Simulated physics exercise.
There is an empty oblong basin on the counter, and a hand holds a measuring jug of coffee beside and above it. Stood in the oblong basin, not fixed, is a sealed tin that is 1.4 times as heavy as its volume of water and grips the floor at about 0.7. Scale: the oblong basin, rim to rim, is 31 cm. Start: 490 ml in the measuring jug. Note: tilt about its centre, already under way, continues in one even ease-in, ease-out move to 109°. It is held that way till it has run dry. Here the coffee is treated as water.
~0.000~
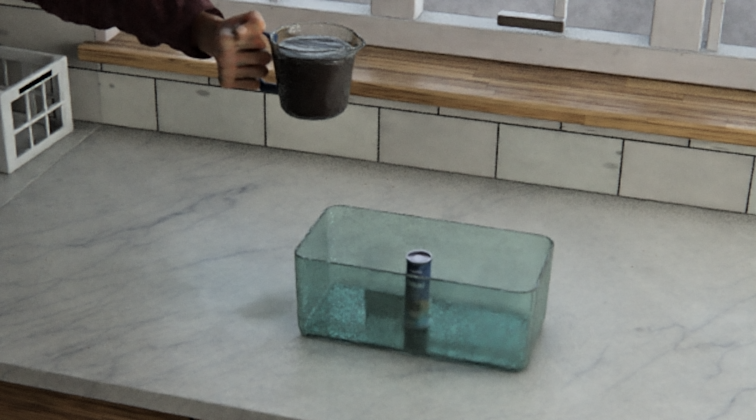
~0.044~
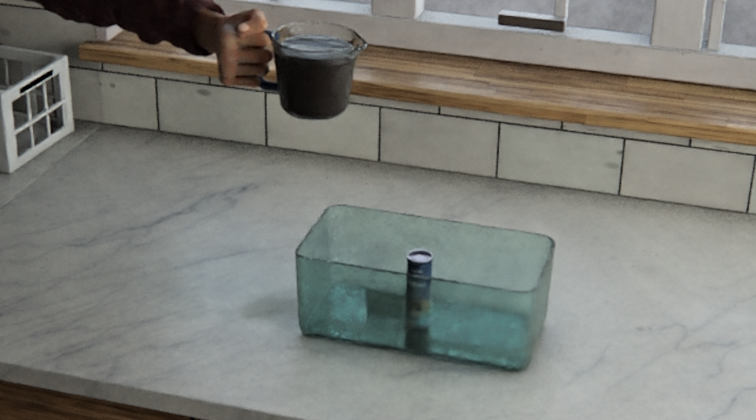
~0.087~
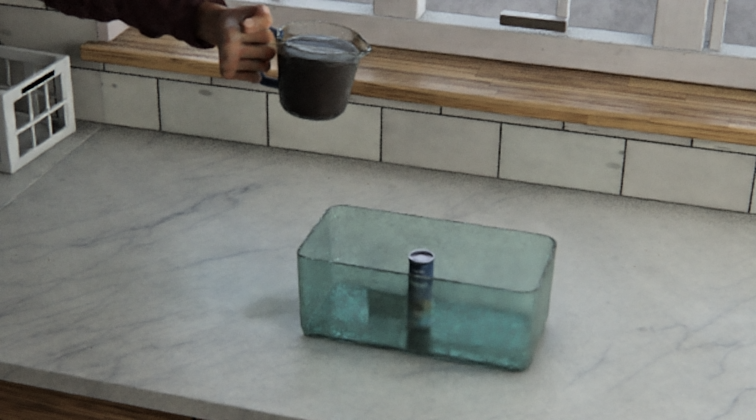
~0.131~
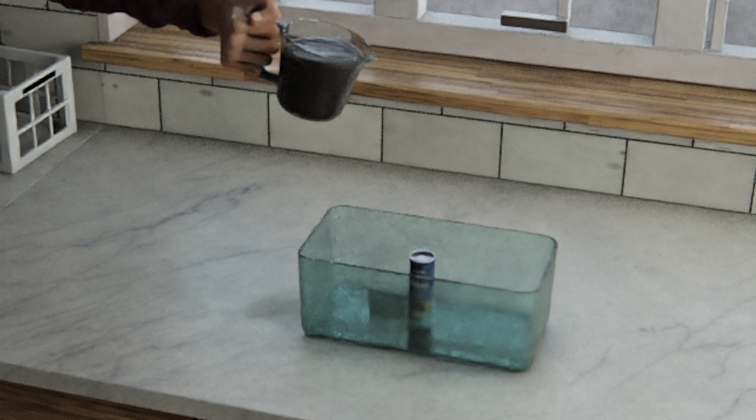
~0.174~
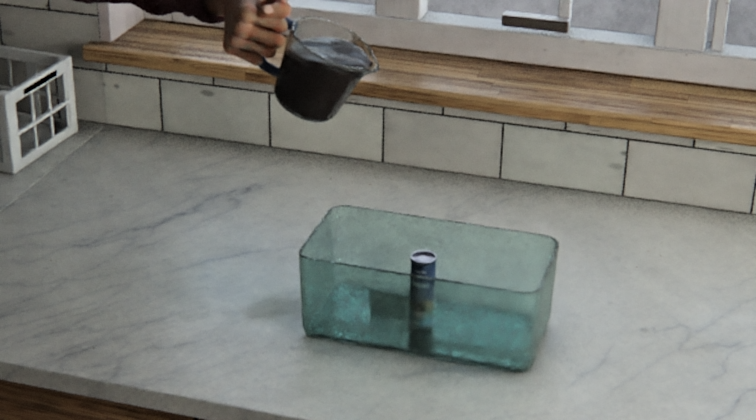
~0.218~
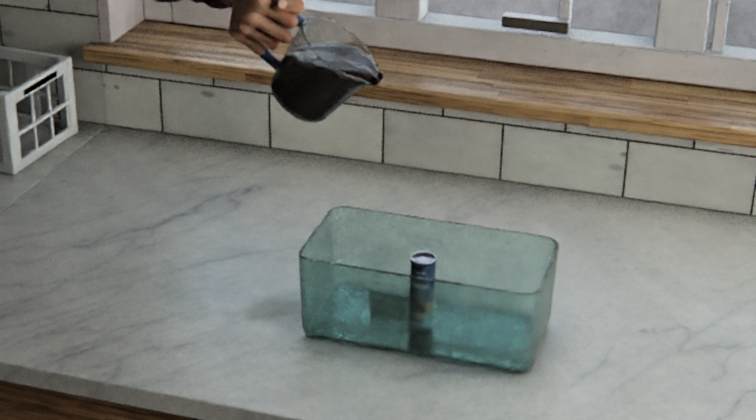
Hand tilting a glass measuring jug of coffee steadily to the right above a green oblong basin with a tin standing inside.
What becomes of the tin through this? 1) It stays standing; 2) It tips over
It tips over (2).
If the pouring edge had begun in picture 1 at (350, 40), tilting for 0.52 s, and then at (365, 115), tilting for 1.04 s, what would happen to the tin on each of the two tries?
The tin overturns the first time and stays vertical the second time.
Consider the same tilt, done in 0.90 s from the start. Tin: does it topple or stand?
In that case the tin stays vertical.
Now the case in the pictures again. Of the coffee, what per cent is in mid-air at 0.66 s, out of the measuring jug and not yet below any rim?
18 per cent, roughly.
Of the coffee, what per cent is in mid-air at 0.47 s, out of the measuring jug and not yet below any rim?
About 52 per cent.
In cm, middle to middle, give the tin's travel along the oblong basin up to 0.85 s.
About 4 cm.
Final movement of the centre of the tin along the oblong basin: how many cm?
8.5 cm.
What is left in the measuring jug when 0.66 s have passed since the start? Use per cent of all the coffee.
Remaining share: Approx. 3 %.
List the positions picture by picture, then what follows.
In the first frame, it leans 0°; its right rim is at (365, 44); the coffee meets the walls at (279, 42) and (354, 51); the oblong basin's rim runs from (311, 230) to (545, 267); the tin's top is at (419, 259).
In the second frame, it leans 2°; its right rim is at (367, 46); the coffee meets the walls at (280, 41) and (355, 52).
In the third frame, it leans 6°; its right rim is at (371, 50); the coffee meets the walls at (283, 40) and (359, 54).
In the fourth frame, it leans 14°; its right rim is at (375, 59); the coffee meets the walls at (287, 41) and (364, 57).
In the fifth frame, it leans 24°; its right rim is at (379, 69); the coffee meets the walls at (292, 46) and (372, 61).
In the sixth frame, it leans 36°; its right rim is at (379, 83); the coffee meets the walls at (290, 53) and (370, 69); 2 per cent is over the edge.
Then, 0.47 s in, the tilt is 102° and 35 per cent is still to pour; the tin stands where it began.
Then, 0.66 s in, the tilt is 109° and 3 per cent is still to pour; the tin stands where it began.
Then, 0.85 s in, the tilt is 109° and 0 per cent is still to pour; the tin leans 17°.
Then, 1.06 s in, the tilt is 109° and 0 per cent is still to pour; the tin lies on its side.
Finally, the tin lies on its side.
